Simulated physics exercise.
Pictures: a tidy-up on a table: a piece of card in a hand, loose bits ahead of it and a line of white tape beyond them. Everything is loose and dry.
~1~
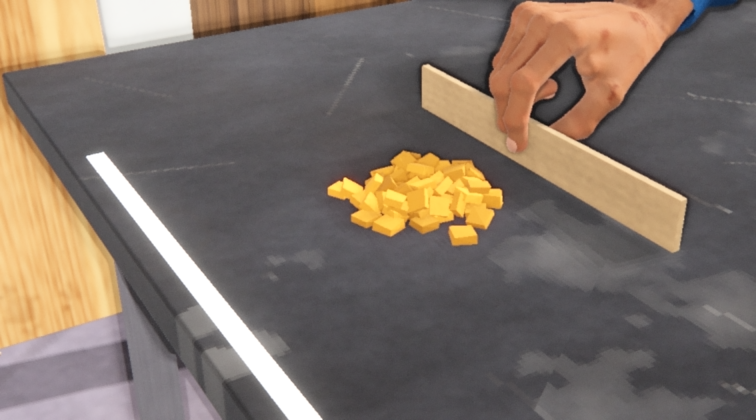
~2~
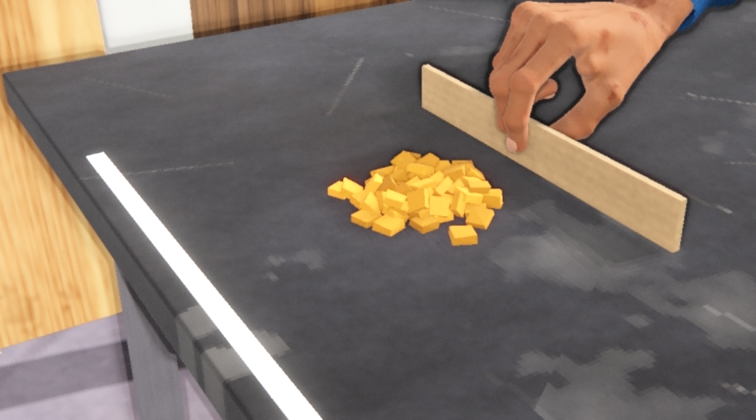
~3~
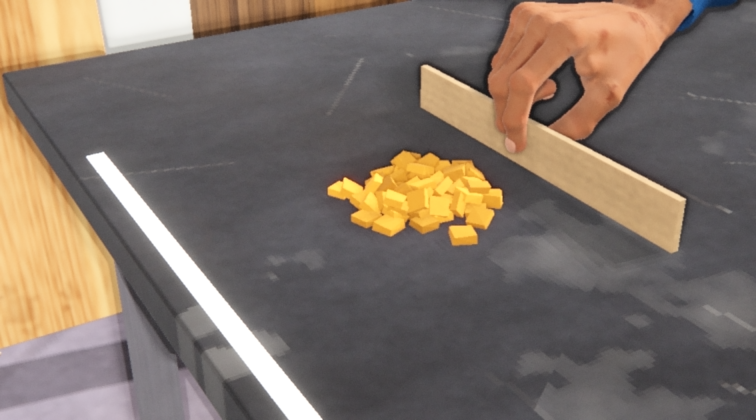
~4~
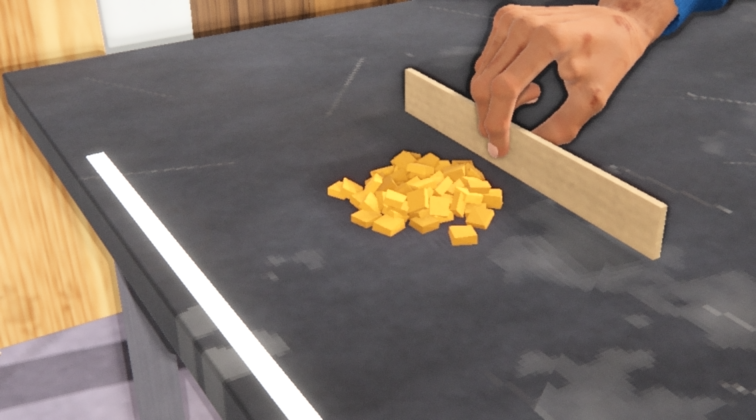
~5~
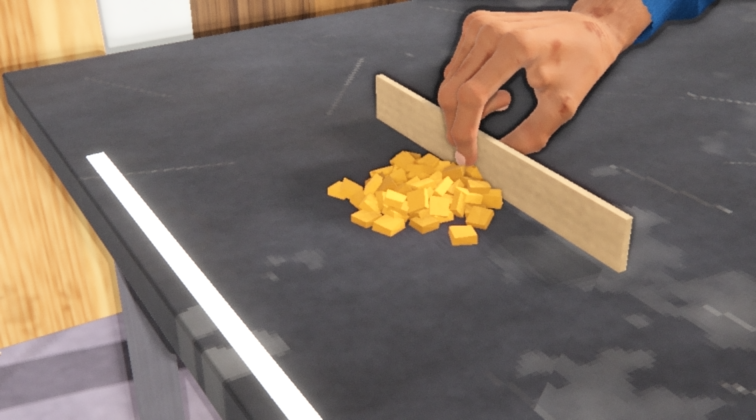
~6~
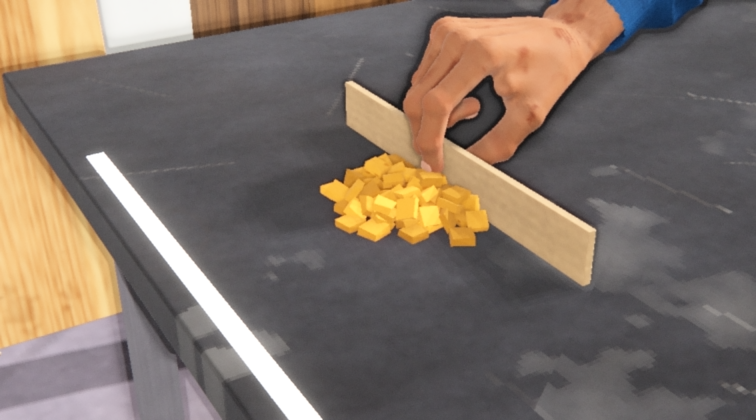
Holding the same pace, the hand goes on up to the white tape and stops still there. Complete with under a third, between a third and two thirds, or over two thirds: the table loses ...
The table loses over two thirds.
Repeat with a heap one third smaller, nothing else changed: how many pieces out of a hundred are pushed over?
90 per cent, roughly.
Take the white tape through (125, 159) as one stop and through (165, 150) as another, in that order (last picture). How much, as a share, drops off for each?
First stop: 60 per cent; second stop: 20 per cent.
Shortly afterwards, piece of card still moving, near (312, 180); heap all on the table, its front near (204, 267).
Next, piece of card stopped at the white tape; heap the bulk over the edge.
Some moments later, piece of card stopped at the white tape; heap all but a few over the edge.
In the end, piece of card stopped at the white tape; heap all but a few over the edge.
